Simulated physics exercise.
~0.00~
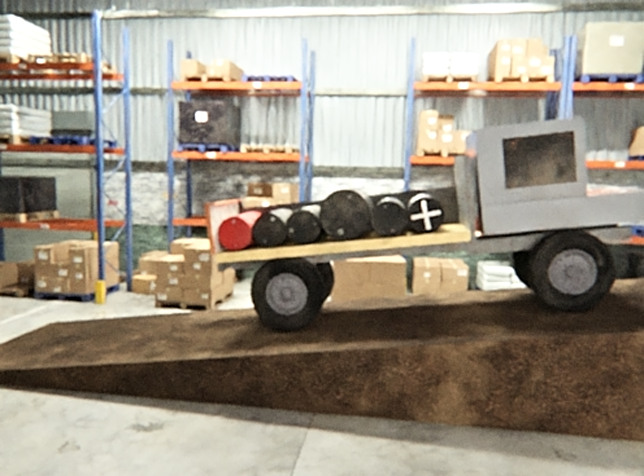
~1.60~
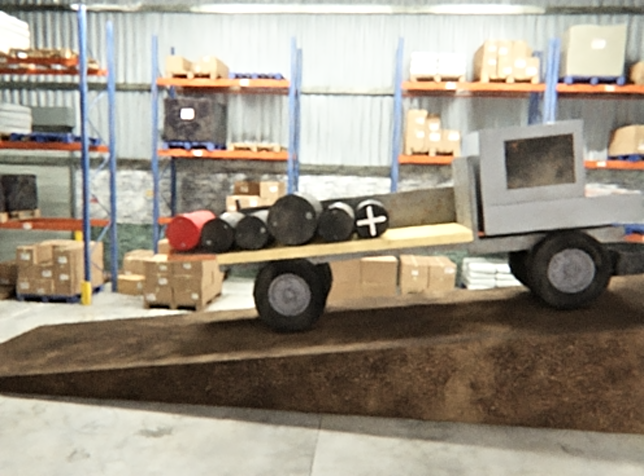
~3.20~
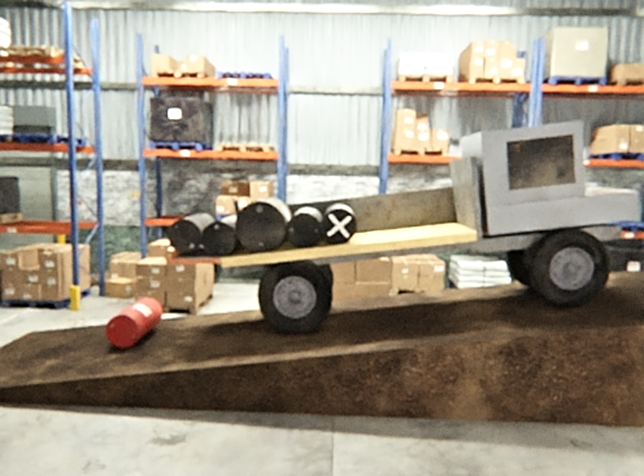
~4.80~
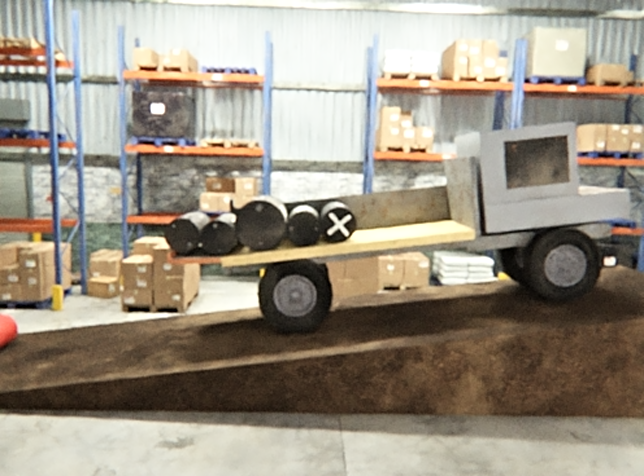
The drums on the back of a gray pick-up parked on a dirt slope rolled left toward its lowered tailgate, and the red one dropped off and rolled away down the ramp, while the five black ones stayed on the truck.
